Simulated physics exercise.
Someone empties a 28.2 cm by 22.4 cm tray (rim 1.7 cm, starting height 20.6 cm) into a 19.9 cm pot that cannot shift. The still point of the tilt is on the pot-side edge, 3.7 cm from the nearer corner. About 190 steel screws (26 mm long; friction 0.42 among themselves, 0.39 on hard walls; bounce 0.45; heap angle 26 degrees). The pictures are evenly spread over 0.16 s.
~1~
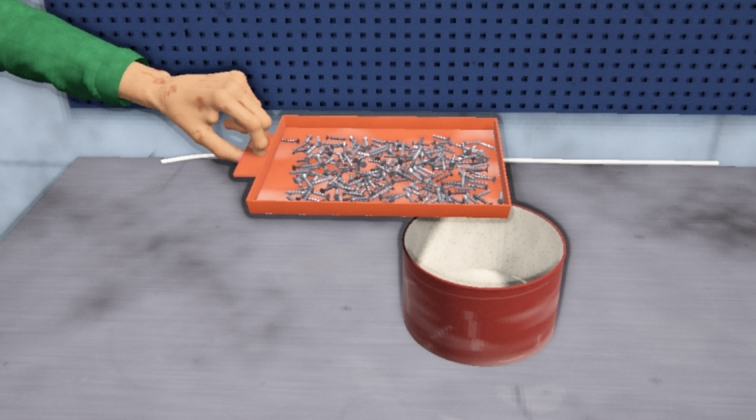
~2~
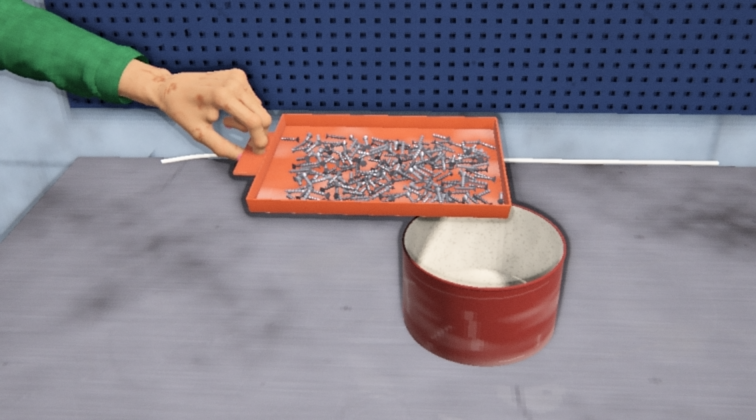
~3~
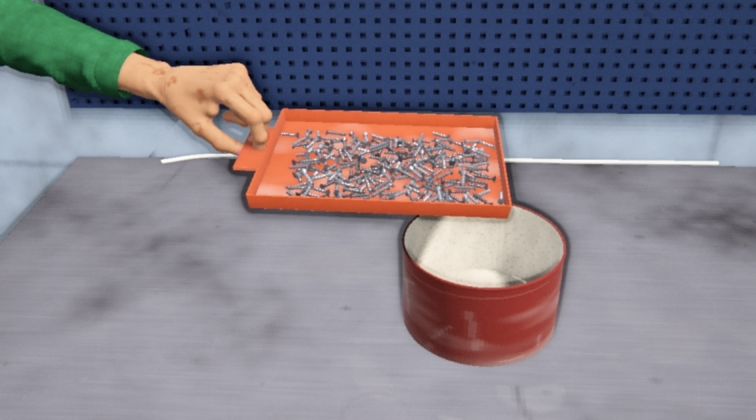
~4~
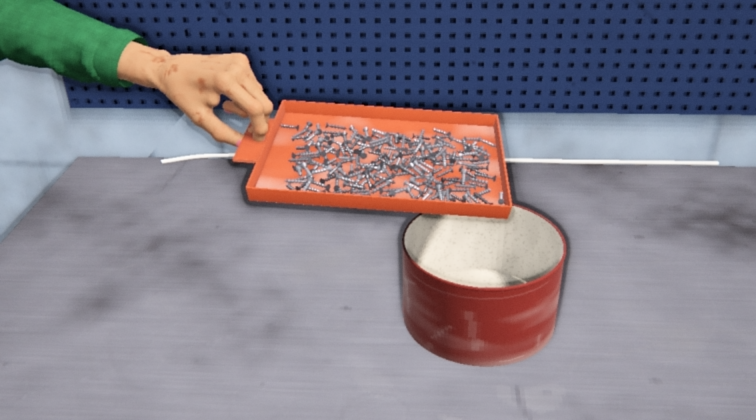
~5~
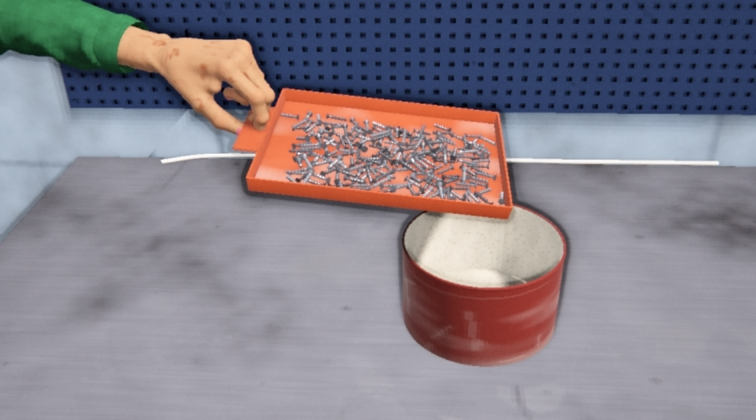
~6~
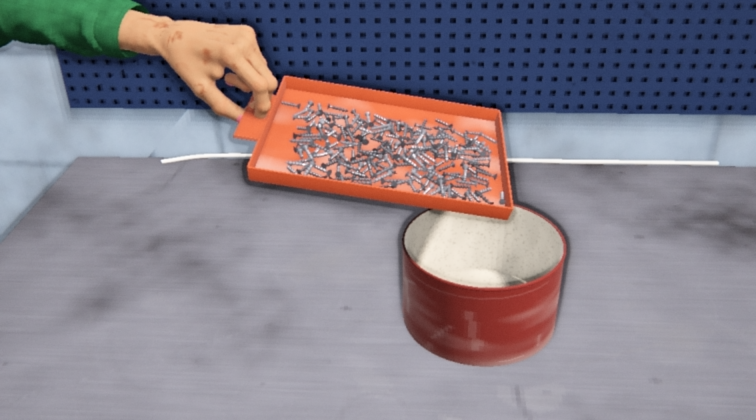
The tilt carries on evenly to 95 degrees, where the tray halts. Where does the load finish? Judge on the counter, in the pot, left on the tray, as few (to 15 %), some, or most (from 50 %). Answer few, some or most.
On the counter: Most; in the pot: Some; left on the tray: Few.
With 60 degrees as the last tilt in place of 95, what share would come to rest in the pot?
It would be near 25 per cent.
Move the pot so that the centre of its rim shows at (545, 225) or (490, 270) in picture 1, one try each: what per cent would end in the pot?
About 35 and 70 per cent.
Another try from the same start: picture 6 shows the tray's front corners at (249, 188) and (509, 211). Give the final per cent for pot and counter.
Pot 10, counter 90.
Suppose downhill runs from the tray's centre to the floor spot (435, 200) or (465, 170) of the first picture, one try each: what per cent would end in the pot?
Some 15 and 60 per cent.
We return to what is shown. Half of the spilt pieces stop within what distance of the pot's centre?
About 20 cm.
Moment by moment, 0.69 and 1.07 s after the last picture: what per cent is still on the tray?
About 40, 0.
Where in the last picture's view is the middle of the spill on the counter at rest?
At about (603, 377).
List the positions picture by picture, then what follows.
In the first frame, tray tilt 0 degrees, front corners at (249, 199) and (508, 204); middle of the pieces at (387, 170); pot at (483, 240).
In the second frame, tray tilt 0 degrees, front corners at (249, 198) and (508, 204); middle of the pieces at (387, 169).
In the third frame, tray tilt 2 degrees, front corners at (249, 194) and (509, 205); middle of the pieces at (387, 167).
In the fourth frame, tray tilt 4 degrees, front corners at (249, 186) and (509, 205), lowest corner right front; middle of the pieces at (388, 163).
In the fifth frame, tray tilt 7 degrees, front corners at (249, 177) and (510, 206), lowest corner right front; middle of the pieces at (388, 157).
In the sixth frame, tray tilt 10 degrees, front corners at (250, 166) and (510, 207), lowest corner right front; middle of the pieces at (389, 152); pot at (483, 240).
Then, 0.41 s after the last picture, tilt 51 degrees; the tray holds 100 %, the pot 0 %.
Then, 0.69 s after the last picture, tilt 78 degrees; the tray holds 40 %, the pot 5 %.
Then, 1.07 s after the last picture, tilt 95 degrees; the tray holds 0 %, the pot 30 %.
In the end, counter 65 %, pot 35 %, tray 0 %.
